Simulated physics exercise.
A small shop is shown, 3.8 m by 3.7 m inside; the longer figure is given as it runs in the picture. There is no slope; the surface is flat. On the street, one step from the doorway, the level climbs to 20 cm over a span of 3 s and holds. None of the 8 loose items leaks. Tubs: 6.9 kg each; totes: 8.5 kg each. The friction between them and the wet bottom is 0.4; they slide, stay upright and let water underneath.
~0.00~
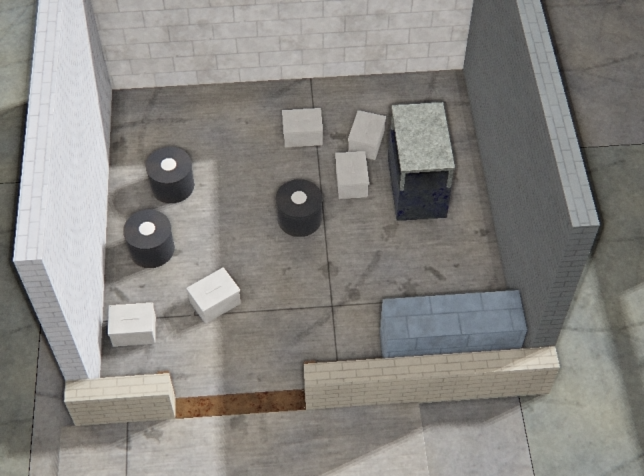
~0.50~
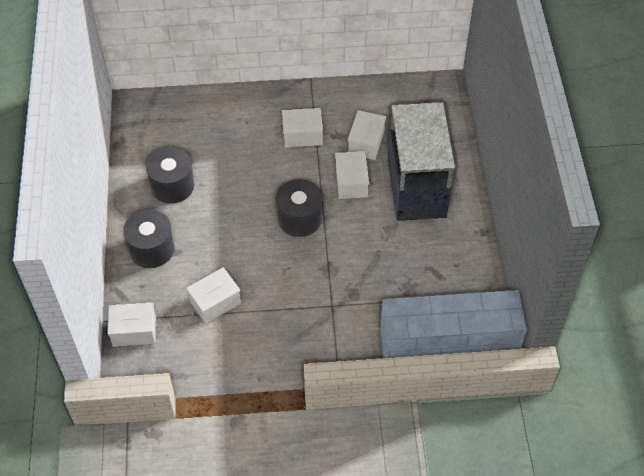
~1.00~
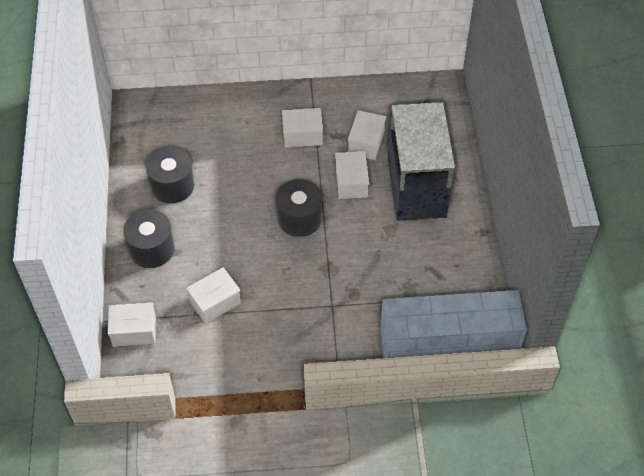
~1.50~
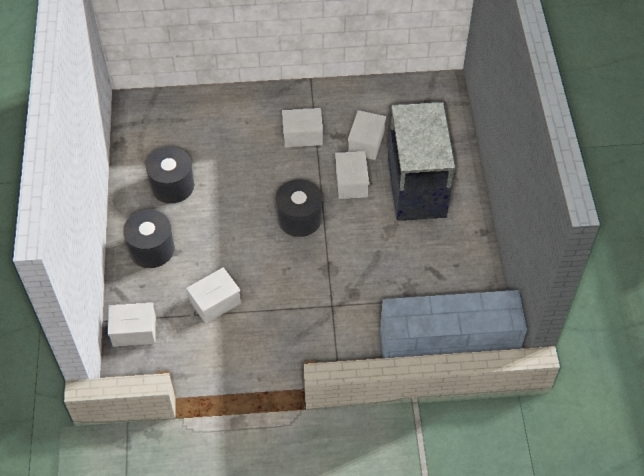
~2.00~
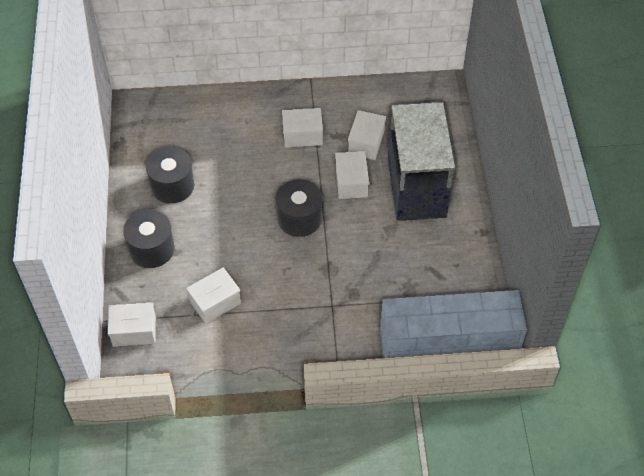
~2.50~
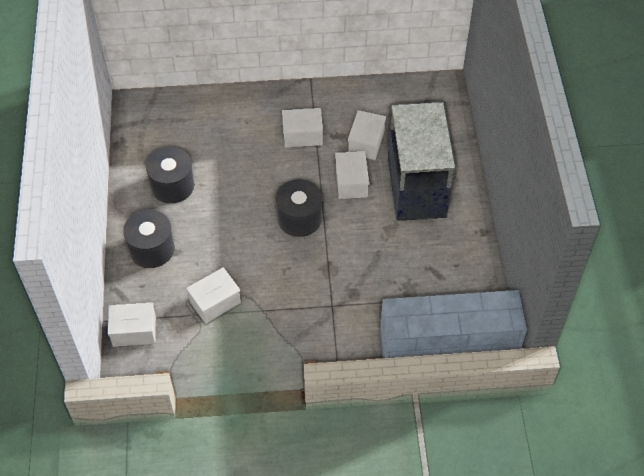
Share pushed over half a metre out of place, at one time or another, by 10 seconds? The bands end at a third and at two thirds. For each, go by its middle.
The moved portion will reach two thirds or more.
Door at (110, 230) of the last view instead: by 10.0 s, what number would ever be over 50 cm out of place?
That gives 7 of them.
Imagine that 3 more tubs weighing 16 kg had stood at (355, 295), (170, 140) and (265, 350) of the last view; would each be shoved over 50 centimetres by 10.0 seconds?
In turn: Within the mark, beyond the mark, beyond the mark.
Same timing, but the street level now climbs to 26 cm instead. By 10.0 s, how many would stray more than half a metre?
The answer would then be 8.
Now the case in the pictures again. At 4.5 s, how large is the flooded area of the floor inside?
Roughly 7.5 m2 of it is wet.
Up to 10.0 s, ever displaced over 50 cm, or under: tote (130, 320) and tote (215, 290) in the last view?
Well, the first goes shorter, the second farther.
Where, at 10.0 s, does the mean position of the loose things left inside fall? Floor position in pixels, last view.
Centred roughly on (332, 160).
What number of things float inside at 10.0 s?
At that instant the tally stands at 8.
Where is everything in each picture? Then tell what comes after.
The first picture shows a tub at (169, 165), on the bottom; a tote at (213, 289) rests on the ground; water covers 0.0 m2; 0 of 8 have shifted.
The second picture shows a tub at (169, 165), on the bottom; a tote at (213, 289), on the bottom; water covers 0.0 m2; 0 of 8 have shifted.
The third picture shows a tub at (169, 165) rests on the ground; a tote at (213, 289) rests on the ground; 0.0 m2 under water; 0 of 8 have shifted.
The fourth picture shows a tub at (169, 165), on the bottom; a tote at (213, 289), on the bottom; water covers 0.0 m2; 0 of 8 have shifted.
The fifth picture shows a tub at (169, 165), on the bottom; a tote at (213, 289) rests on the ground; 0.2 m2 under water; 0 of 8 have shifted.
The sixth picture shows a tub at (169, 165) rests on the ground; a tote at (213, 289), on the bottom; 0.7 m2 under water; 0 of 8 have shifted.
After 3.5 s 0 of 8 are over 50 cm from their spots; 0 afloat.
After 4.5 s 3 of 8 are over 50 cm from their spots; 0 afloat.
After 7.0 s 6 of 8 are over 50 cm from their spots; 5 afloat.
After 10.0 s 7 of 8 are over 50 cm from their spots, and 7 have been at some point; 8 afloat.
